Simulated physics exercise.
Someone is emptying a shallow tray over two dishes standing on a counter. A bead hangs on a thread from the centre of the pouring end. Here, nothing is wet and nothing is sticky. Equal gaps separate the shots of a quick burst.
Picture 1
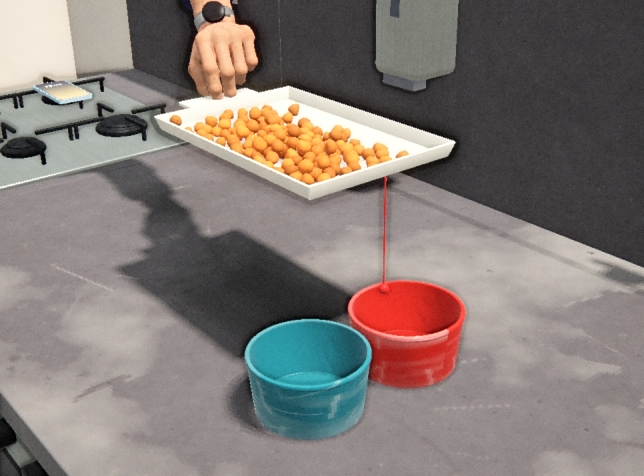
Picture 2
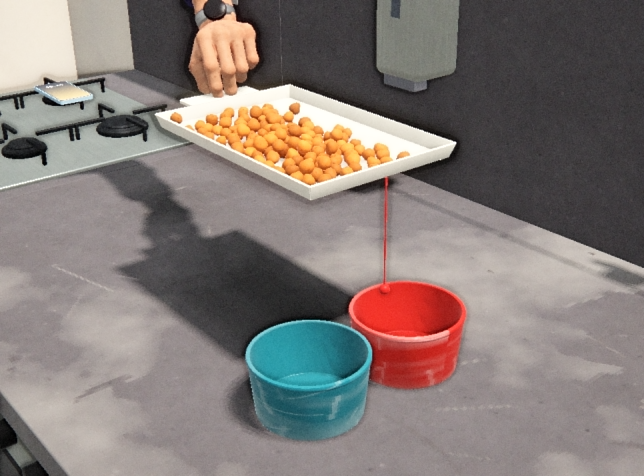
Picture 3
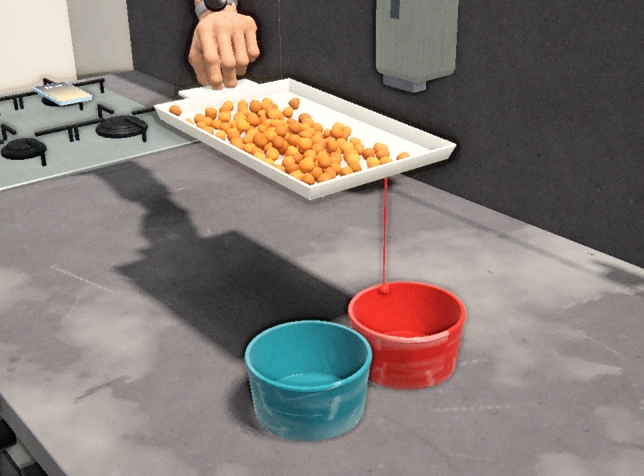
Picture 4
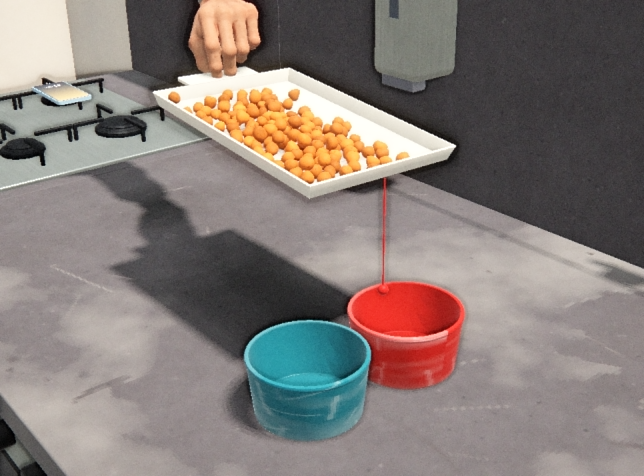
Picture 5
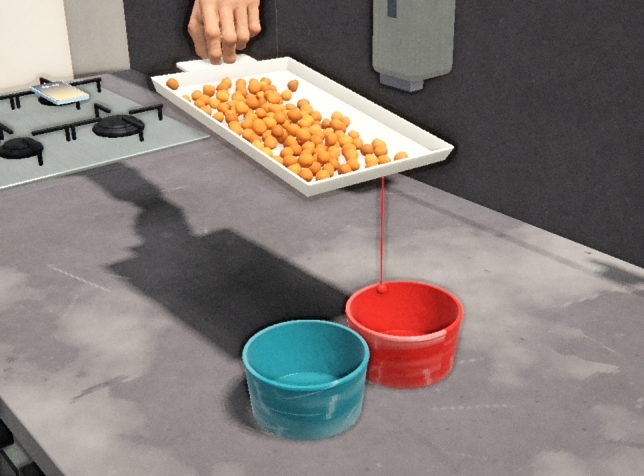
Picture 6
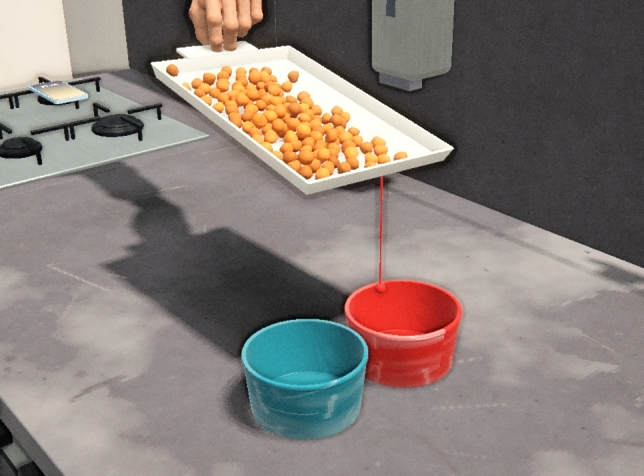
White tray of small orange balls tilting slightly as a hand raises its far end above blue and red dishes.
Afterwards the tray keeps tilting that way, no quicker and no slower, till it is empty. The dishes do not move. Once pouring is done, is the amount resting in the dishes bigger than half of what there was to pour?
No. The catch is short of half the load.
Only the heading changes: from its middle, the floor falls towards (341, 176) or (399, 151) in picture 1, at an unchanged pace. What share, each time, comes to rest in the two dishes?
In turn some 60 and 30 per cent.
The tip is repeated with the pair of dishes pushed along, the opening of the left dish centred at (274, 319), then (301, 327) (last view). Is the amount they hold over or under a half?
Earlier try a minority share, later try a minority share.
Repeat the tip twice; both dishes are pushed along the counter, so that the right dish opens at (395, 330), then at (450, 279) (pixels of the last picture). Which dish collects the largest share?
Well, the right-side one at the first spot and the right-side one at the second.
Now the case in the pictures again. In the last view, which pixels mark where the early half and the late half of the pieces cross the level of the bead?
About (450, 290), and after that about (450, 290).
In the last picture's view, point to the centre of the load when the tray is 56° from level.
The load is centred about (373, 116).
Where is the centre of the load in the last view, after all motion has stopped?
Last view, centre at rest - approx. (446, 360).
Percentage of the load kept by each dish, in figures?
For the left dish some 0 %, for the right dish some 30 %.
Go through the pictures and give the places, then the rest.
The first picture shows corners of the pouring end at (310, 184) and (448, 142), level; middle of the load at (286, 142), coated peanuts; left dish at (347, 401); right dish at (446, 352); bead on its thread at (384, 289).
The second picture shows corners of the pouring end at (311, 184) and (449, 143), level; middle of the load at (287, 142).
The third picture shows corners of the pouring end at (311, 184) and (449, 144), tipped barely, lowest at the right corner; middle of the load at (286, 138).
The fourth picture shows corners of the pouring end at (311, 183) and (448, 145), tipped a little, lowest at the right corner; middle of the load at (286, 132).
The fifth picture shows corners of the pouring end at (309, 181) and (447, 146), tipped a little, lowest at the right corner; middle of the load at (285, 125).
The sixth picture shows corners of the pouring end at (309, 180) and (446, 147), tipped a little, lowest at the right corner; middle of the load at (285, 118); left dish at (344, 401); right dish at (442, 351).
Soon after the last picture, tray tipped steeply; nearly all on the tray; a stray few in the right dish; a stray few outside both; a stray few in the air.
A little later, tray tipped right over; most on the tray; a stray few in the right dish; a small part outside both; a stray few in the air.
Later still, tray tipped past a quarter turn; about a third in the right dish; about two thirds outside both.
At rest, tray tipped past a quarter turn; none in the left dish; about a third in the right dish; about two thirds outside both.
